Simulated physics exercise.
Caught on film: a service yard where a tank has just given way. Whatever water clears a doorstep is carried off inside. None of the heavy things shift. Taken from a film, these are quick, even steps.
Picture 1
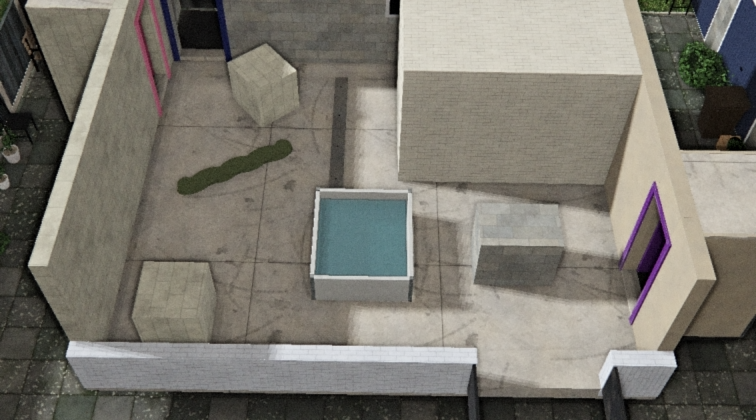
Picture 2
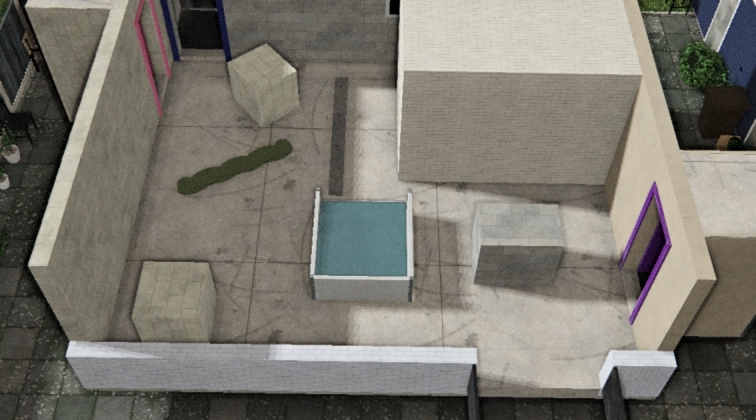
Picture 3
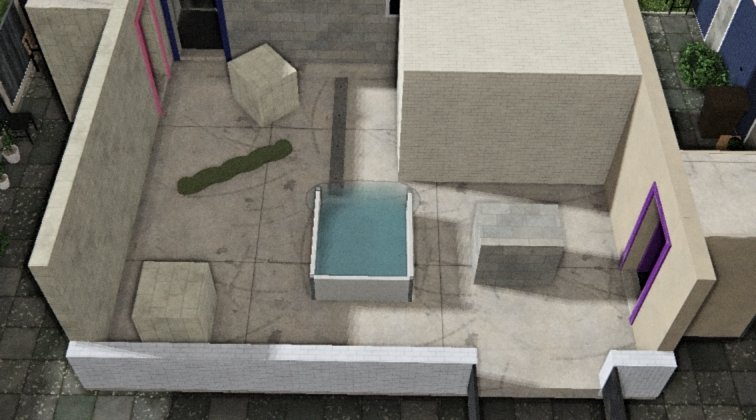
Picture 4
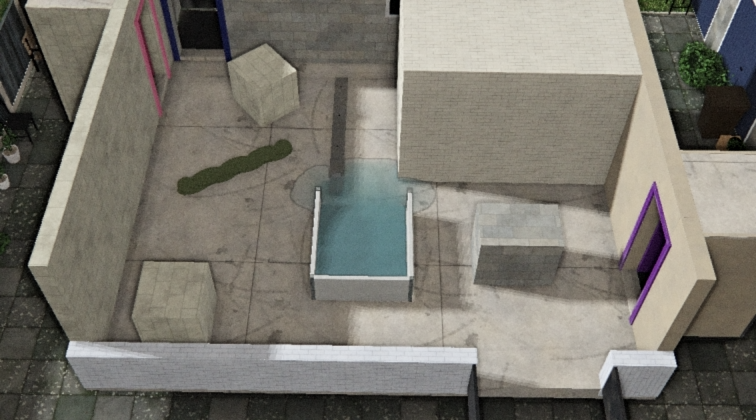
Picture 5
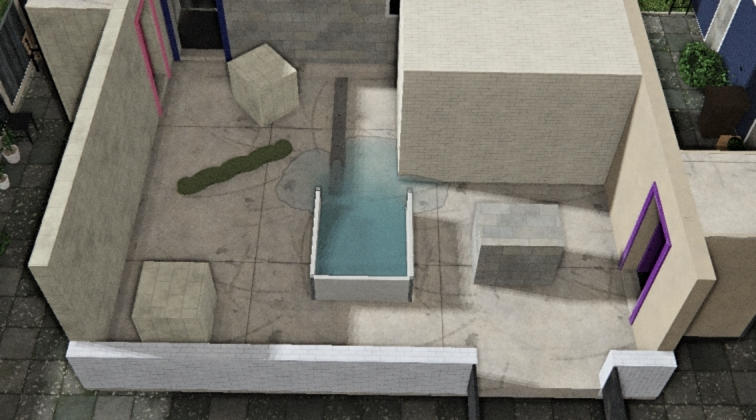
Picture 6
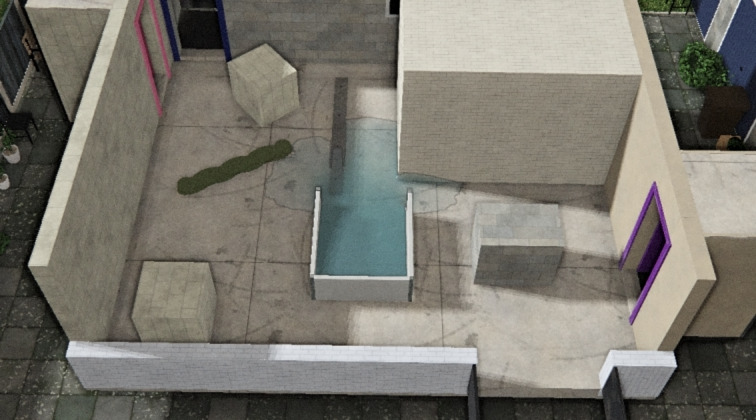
Water in the square, white-walled tank stood still until the tank's far side gave way, then it poured out through the gap and spread in a widening sheet across the yard's paved floor.
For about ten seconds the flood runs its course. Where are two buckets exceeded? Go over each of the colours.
The blue door will allow in no excess; the pink door will allow in no excess; the purple door will allow in no excess.
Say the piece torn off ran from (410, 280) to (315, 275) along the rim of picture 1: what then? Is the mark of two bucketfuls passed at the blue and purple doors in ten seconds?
The blue one ends up below, and the purple one ends up above.
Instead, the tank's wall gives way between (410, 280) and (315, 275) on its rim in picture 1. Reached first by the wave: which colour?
My pick is the purple one.
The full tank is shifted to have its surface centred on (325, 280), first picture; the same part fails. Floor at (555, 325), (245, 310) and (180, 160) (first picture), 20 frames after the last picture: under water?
Bone-dry, bone-dry, bone-dry.
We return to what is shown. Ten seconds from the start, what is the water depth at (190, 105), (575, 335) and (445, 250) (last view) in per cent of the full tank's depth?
In the order asked, some 8, 4 and 2 in a hundred.
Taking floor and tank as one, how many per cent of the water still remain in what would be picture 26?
My reading is around 100 percent.
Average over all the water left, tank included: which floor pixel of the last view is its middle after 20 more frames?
Near pixel (348, 146).
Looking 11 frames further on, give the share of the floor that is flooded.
I'd say close to 30 per cent.
A moment on, water covers 20 % of the floor; the blue door not reached, the pink door not reached, the purple door not reached.
Next, water covers 30 % of the floor; the blue door not reached, the pink door not reached, the purple door not reached.
Then, water covers 40 % of the floor; the blue door wet at the sill, nothing in, the pink door wet at the sill, nothing in, the purple door wet at the sill, nothing in.
Later, water covers 60 % of the floor; the blue door under two buckets in, the pink door under two buckets in, the purple door wet at the sill, nothing in.
In the end, water covers 75 % of the floor; the blue door under two buckets in, the pink door under two buckets in, the purple door wet at the sill, nothing in.
